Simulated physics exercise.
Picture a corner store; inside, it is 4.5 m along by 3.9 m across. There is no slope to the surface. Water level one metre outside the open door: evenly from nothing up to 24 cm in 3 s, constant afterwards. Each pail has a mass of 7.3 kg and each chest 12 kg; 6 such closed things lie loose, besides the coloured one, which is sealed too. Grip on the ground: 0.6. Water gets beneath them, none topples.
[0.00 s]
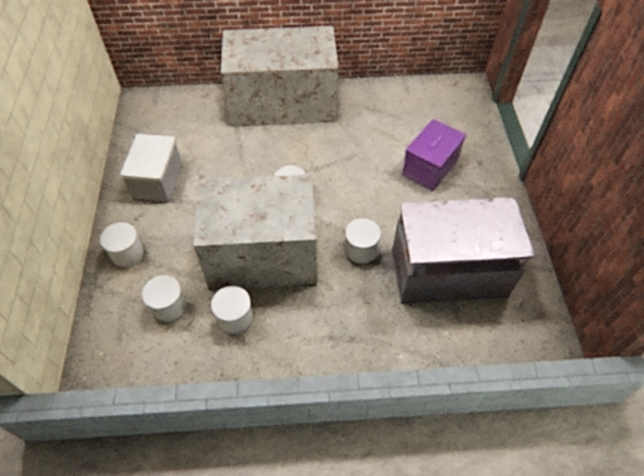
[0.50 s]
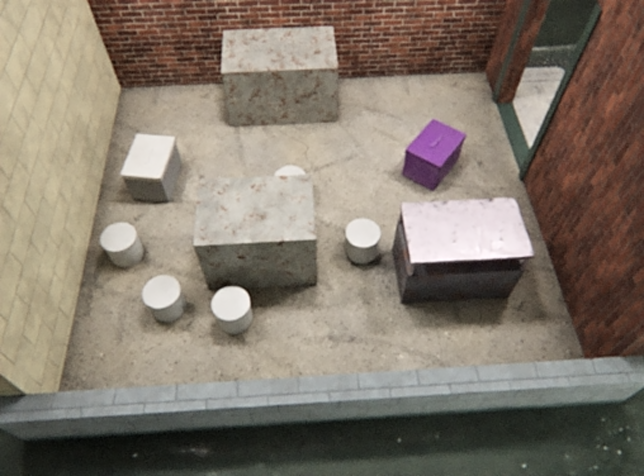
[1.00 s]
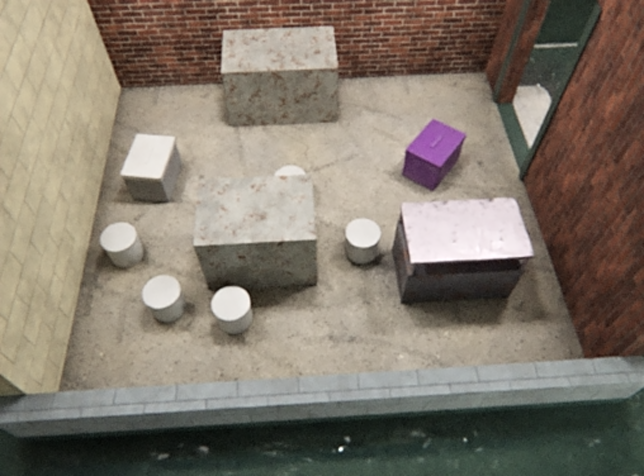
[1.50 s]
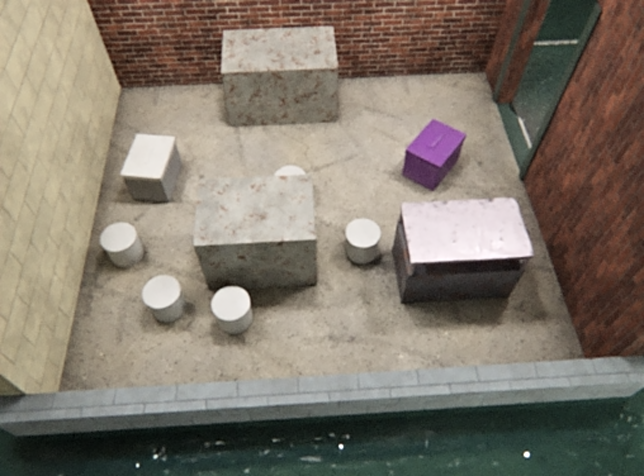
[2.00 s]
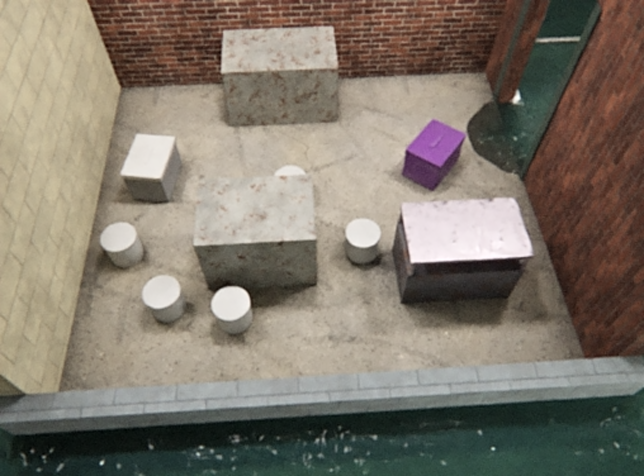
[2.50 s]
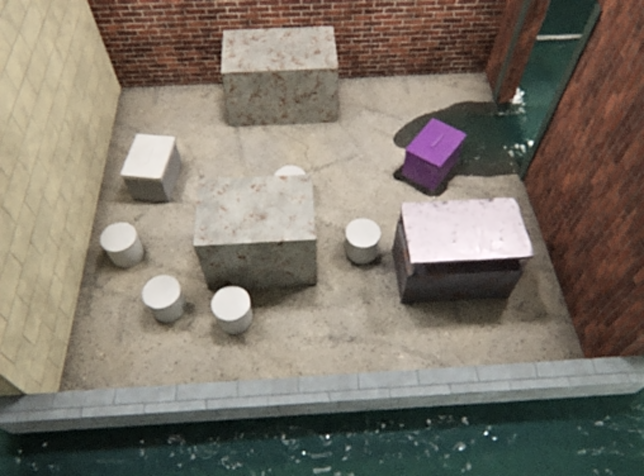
A purple chest stands out near the doorway at the right of a brick-walled room, seen from high above by a still camera. Around it on the pale floor are stone-coloured blocks, a pink-topped dark counter, a white box at left and several short white cylinders. Dark green water spreads outside, then enters through the doorway and surrounds the chest, while the objects stay put.
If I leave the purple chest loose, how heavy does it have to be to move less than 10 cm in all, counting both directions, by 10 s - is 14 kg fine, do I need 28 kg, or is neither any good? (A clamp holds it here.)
Neither is any good.
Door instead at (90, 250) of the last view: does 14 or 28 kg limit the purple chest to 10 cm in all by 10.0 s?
The big mass is needed.
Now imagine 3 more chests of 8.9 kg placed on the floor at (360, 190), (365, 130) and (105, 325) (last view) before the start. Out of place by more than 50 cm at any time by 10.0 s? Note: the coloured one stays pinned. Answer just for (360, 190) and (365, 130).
The first is further, the second further.
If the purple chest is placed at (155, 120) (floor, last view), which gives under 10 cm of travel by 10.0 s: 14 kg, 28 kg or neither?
Result: Both fail.
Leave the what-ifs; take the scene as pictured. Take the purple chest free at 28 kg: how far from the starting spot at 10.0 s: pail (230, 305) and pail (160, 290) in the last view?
Shifts: 0 cm / 0 cm.
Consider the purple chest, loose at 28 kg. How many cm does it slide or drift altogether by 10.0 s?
The total path comes to around 140 cm.
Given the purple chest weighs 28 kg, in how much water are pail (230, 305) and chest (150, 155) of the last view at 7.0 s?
I'd estimate 0 cm for the first and 6 cm for the second.
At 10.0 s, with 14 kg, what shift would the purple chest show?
Shift: Roughly 250 cm.
After 3.5 s the purple chest would be 33 cm from its start with 14 kg and 2 cm from its start with 28 kg; 7 cm of water round it then.
After 4.5 s the purple chest would be 108 cm from its start with 14 kg and 26 cm from its start with 28 kg; 6 cm of water round it then.
After 7.0 s the purple chest would be 248 cm from its start with 14 kg and 55 cm from its start with 28 kg; 10 cm of water round it then.
After 10.0 s the purple chest would be 259 cm from its start with 14 kg and 140 cm from its start with 28 kg; 10 cm of water round it then.
